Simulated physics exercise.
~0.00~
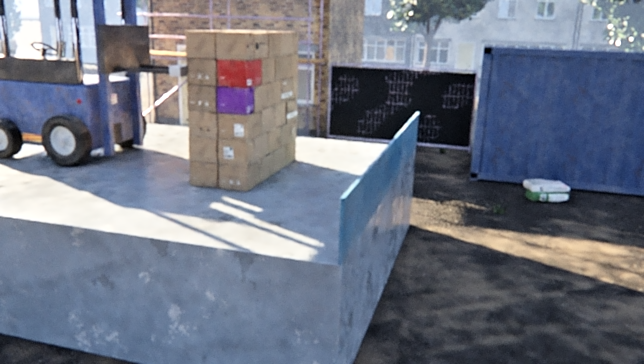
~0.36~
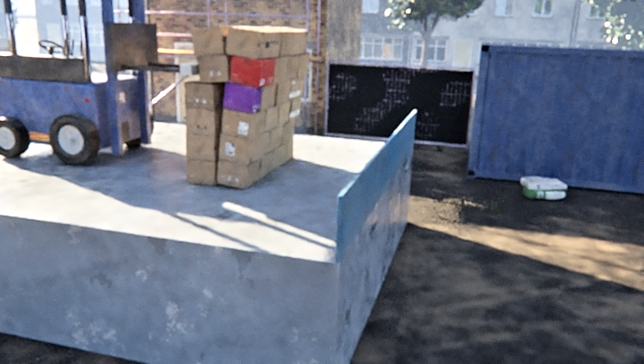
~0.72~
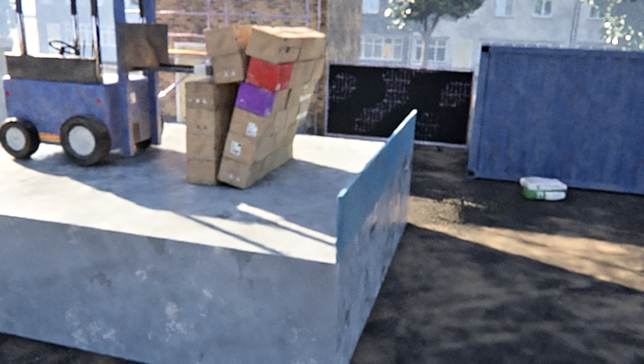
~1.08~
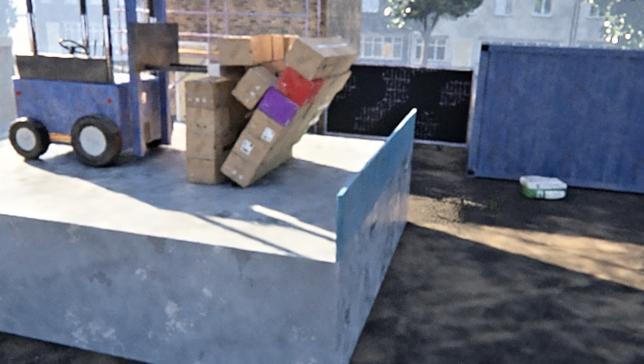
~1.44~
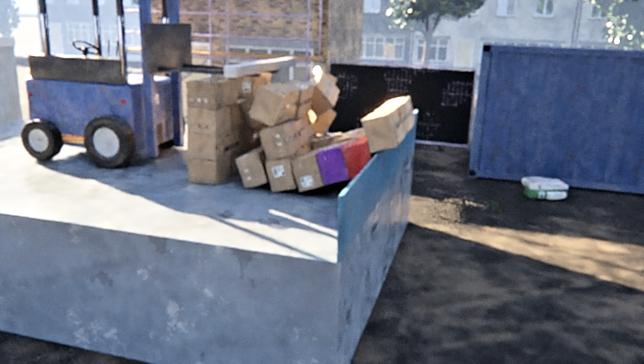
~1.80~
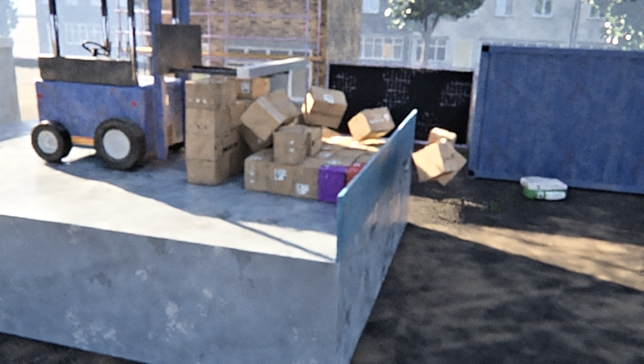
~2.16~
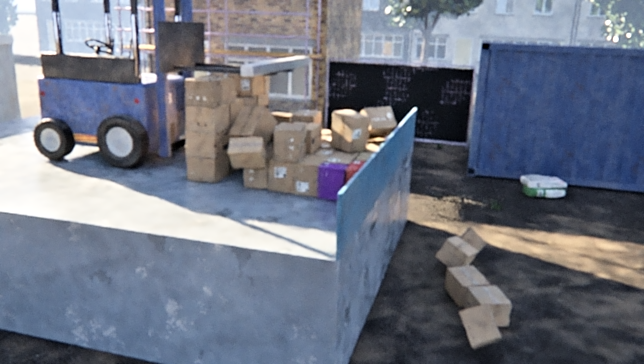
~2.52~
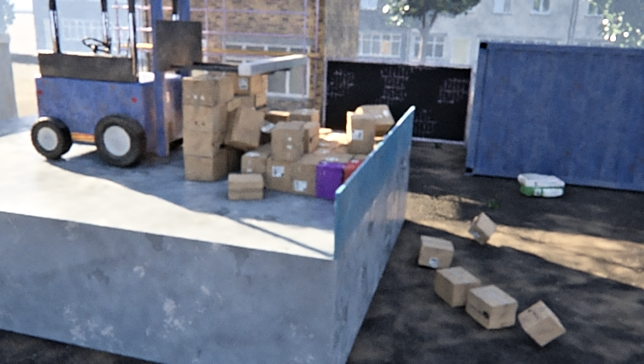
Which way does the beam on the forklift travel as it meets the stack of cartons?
The beam travels to the right, pushing into the stack as the forklift rolls forward.
